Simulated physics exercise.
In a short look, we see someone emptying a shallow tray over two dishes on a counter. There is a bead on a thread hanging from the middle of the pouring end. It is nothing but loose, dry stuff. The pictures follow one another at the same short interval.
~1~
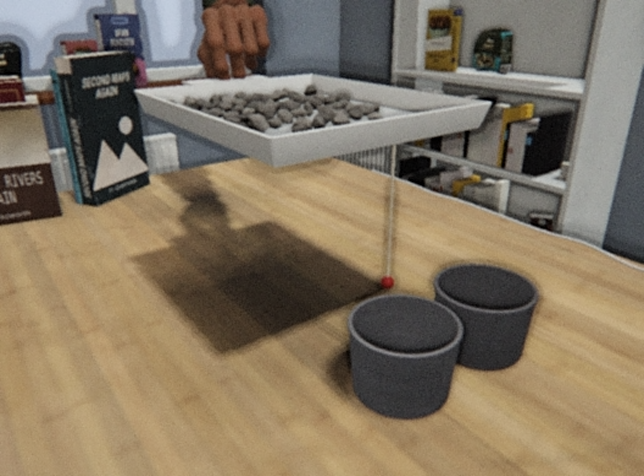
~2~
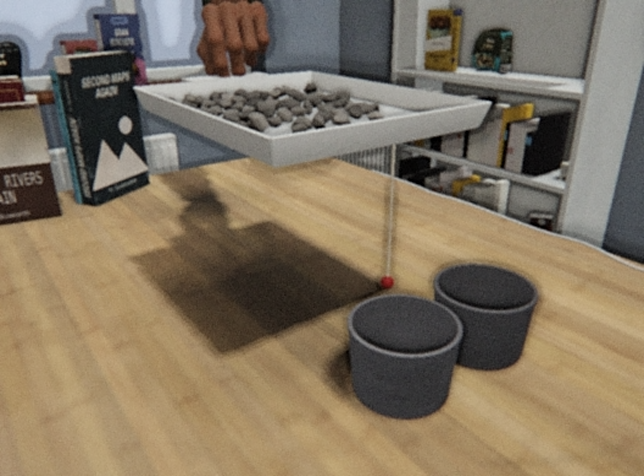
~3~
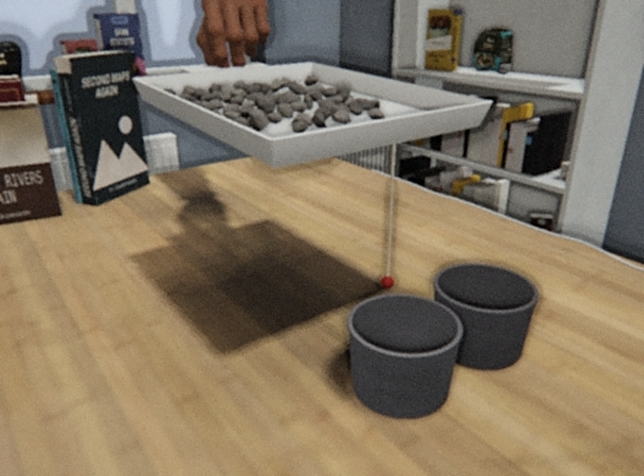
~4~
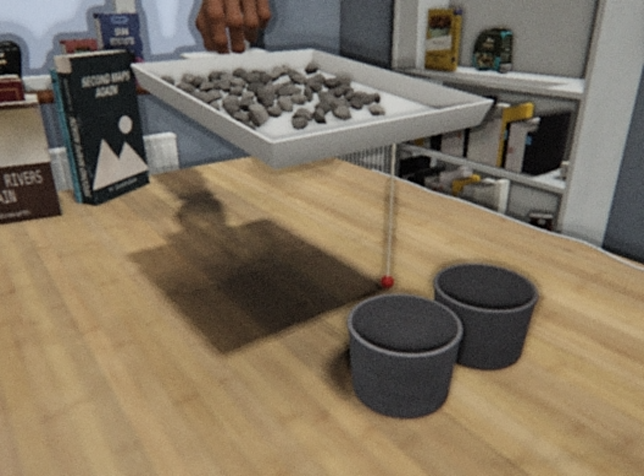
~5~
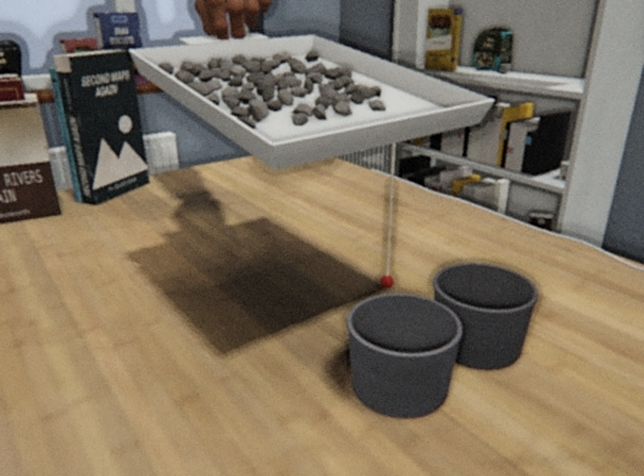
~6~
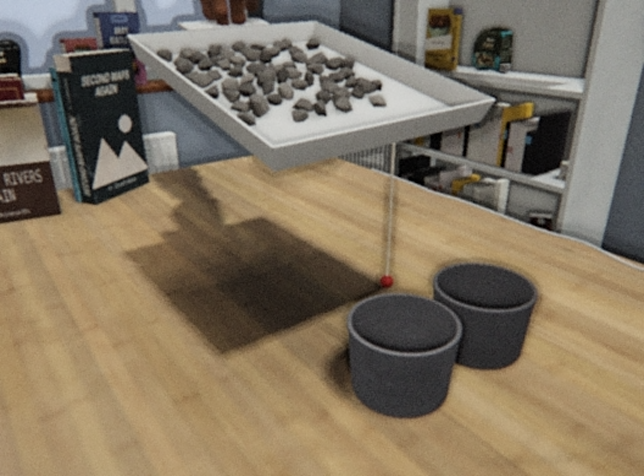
On a wooden counter, a hand raises the back of a gravel tray near two dishes.
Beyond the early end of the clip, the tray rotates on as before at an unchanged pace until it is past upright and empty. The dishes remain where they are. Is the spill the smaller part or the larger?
Well, most of it stays out of the dishes by the end.
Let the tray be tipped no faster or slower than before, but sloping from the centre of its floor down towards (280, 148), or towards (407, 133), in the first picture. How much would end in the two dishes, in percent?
About 0 % and about 90 %.
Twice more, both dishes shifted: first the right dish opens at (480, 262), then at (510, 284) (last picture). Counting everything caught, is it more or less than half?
Short of half, then Short of half.
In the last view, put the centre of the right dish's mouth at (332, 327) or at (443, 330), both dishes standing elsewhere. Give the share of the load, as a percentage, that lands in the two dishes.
Roughly 20 per cent, then roughly 80 per cent.
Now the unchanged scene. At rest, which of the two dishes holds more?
That would be the left of the two, then.
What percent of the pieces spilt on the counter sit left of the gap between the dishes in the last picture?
Close to 80 %.
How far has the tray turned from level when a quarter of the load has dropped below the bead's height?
It has tipped about 100 degrees.
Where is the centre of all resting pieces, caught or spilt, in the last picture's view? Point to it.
Somewhere around (360, 432) in the last picture.
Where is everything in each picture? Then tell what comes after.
The first frame shows corners of the pouring end (274, 135) and (481, 102), level; middle of the load (270, 107), bits of gravel; left dish (443, 376); right dish (523, 332); bead on its thread (388, 282).
The second frame shows corners of the pouring end (274, 135) and (481, 102), level; middle of the load (269, 105).
The third frame shows corners of the pouring end (275, 136) and (482, 101), tipped barely, lowest at the left corner; middle of the load (269, 99).
The fourth frame shows corners of the pouring end (275, 138) and (483, 100), tipped a little, lowest at the left corner; middle of the load (269, 90).
The fifth frame shows corners of the pouring end (276, 140) and (484, 99), tipped a little, lowest at the left corner; middle of the load (270, 81).
The sixth frame shows corners of the pouring end (276, 142) and (485, 98), tipped a little, lowest at the left corner; middle of the load (270, 72); left dish (442, 375); right dish (522, 331).
Just after the last frame, tray tipped steeply; almost all on the tray; just a few in the air.
A moment on, tray tipped right over; the larger part on the tray; just a few in the left dish; roughly a quarter outside both; just a few in the air.
Further on, tray tipped past a quarter turn; roughly a third in the left dish; just a few in the right dish; roughly two thirds outside both.
When it is over, tray tipped past a quarter turn; roughly a third in the left dish; just a few in the right dish; roughly two thirds outside both.
